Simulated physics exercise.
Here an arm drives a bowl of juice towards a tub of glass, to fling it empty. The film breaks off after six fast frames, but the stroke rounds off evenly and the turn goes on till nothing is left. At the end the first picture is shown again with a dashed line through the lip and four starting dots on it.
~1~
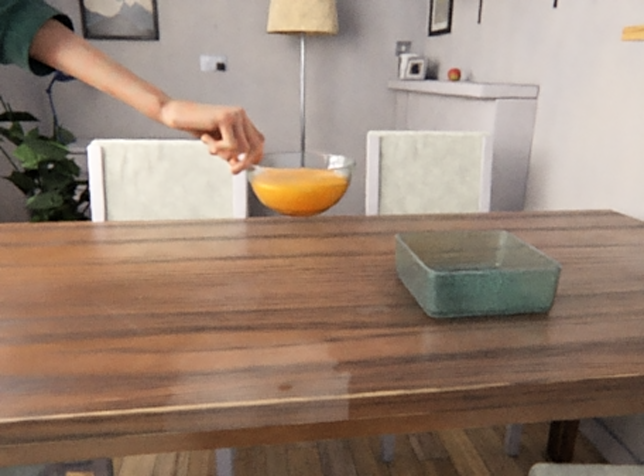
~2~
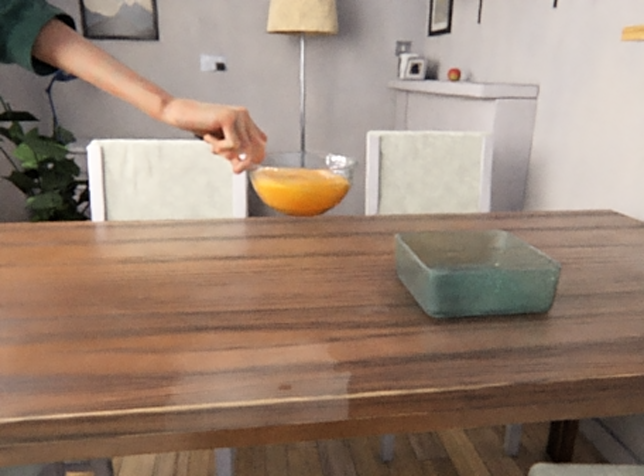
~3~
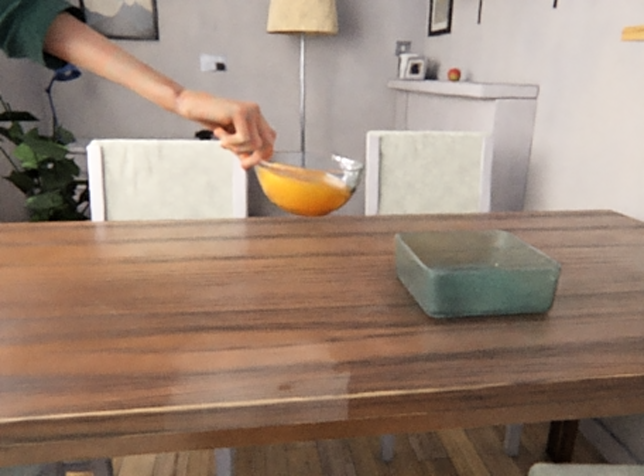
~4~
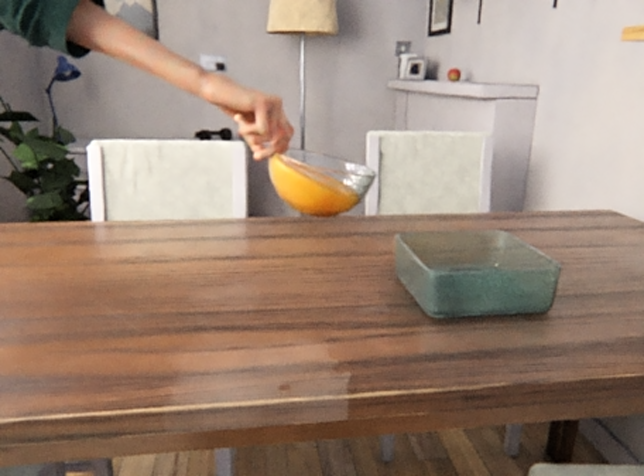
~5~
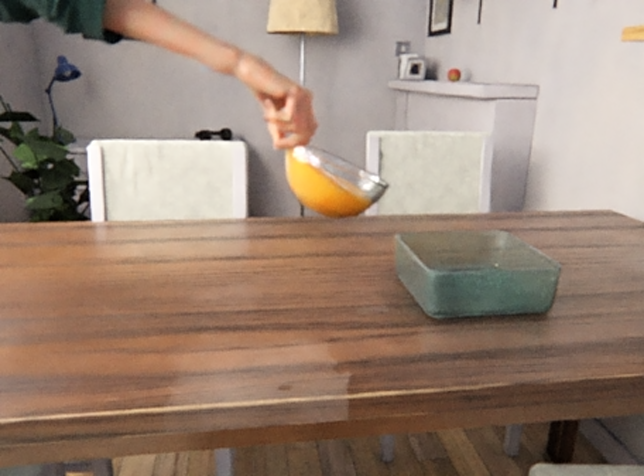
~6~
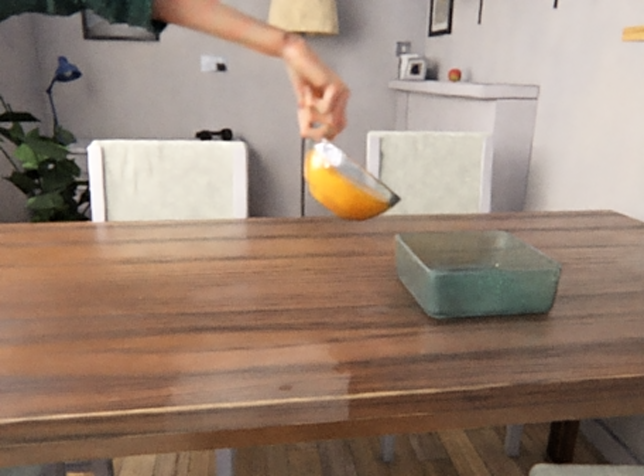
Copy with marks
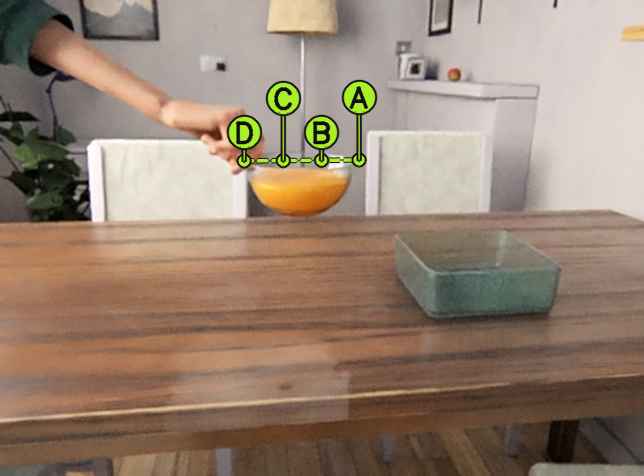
An arm moves a clear bowl of orange juice rightward above a table, tilting it steadily.
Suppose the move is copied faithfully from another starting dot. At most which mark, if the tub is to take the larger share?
That is dot B.
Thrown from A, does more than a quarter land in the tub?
Yes, clearly.
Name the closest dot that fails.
It is C.
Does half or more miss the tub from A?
No.
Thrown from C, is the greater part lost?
Yes, that goes wrong.
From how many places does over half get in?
Two of the four.
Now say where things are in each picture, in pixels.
Upright, lip at (353, 160); tub from (424, 315) to (550, 309); nothing has left yet.
Upright, lip at (355, 160); nothing has left yet.
Tipped about 4°, lip at (362, 163); nothing has left yet.
Tipped about 12°, lip at (374, 171); nothing has left yet.
Tipped about 24°, lip at (386, 182); nothing has left yet.
Tipped about 37°, lip at (398, 195); nothing has left yet.
On the marked copy, A at (359, 159); B at (321, 160); C at (283, 160); D at (244, 160).
If A is chosen, about 65 % lands in the tub, 4 % falls short and 31 % goes beside or beyond.
If B is chosen, about 65 % lands in the tub, 14 % falls short and 21 % goes beside or beyond.
If C is chosen, about 17 % lands in the tub, 76 % falls short and 7 % goes beside or beyond.
If D is chosen, about 0 % lands in the tub, 97 % falls short and 3 % goes beside or beyond.
